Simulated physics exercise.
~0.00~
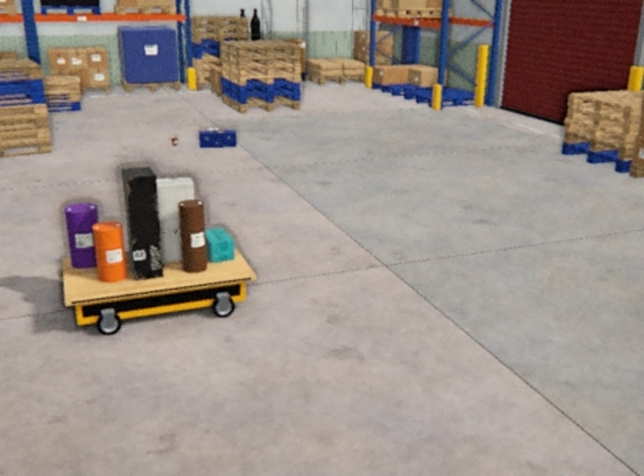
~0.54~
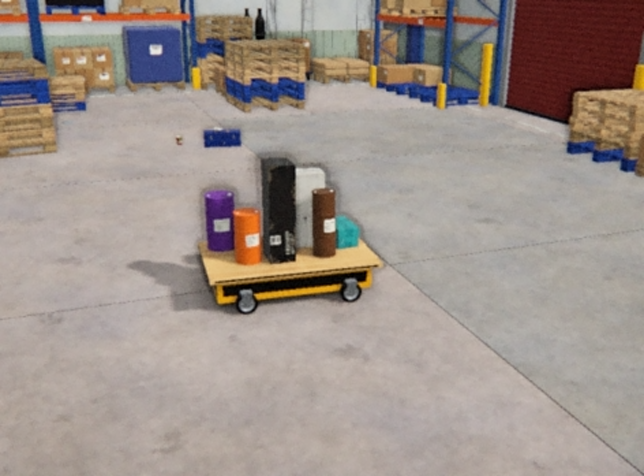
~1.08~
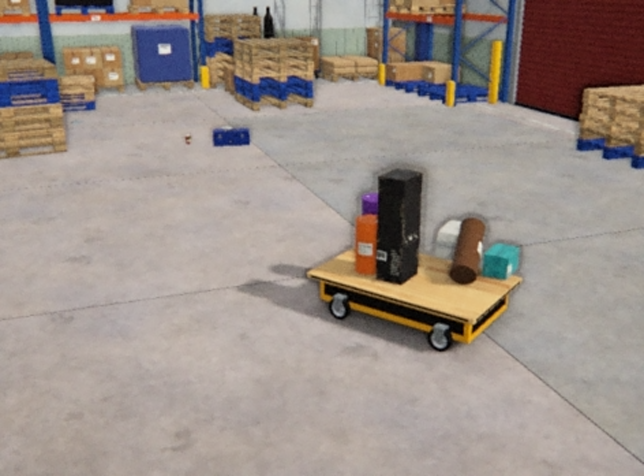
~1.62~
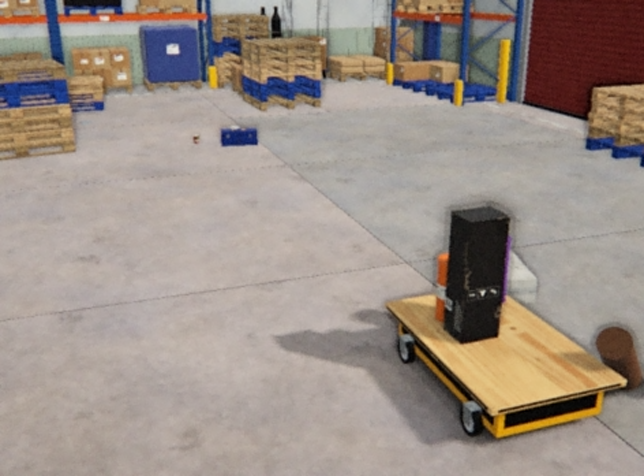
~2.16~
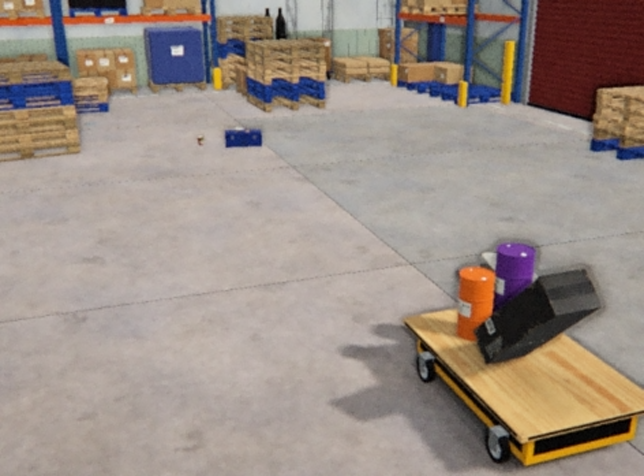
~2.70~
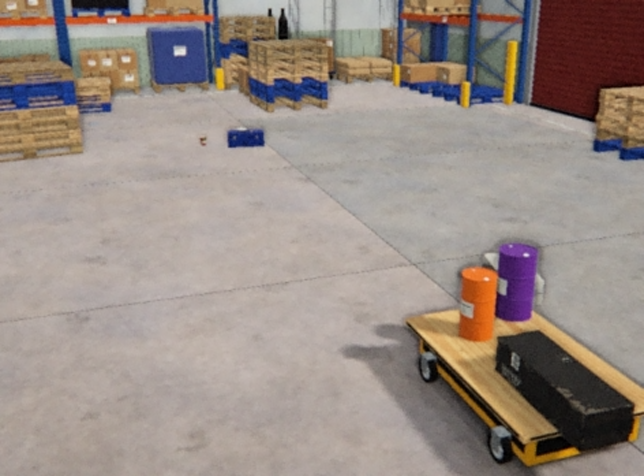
Flat cart rolling right and turning toward the viewer, shedding brown canister and other pieces, black box toppling onto the deck.
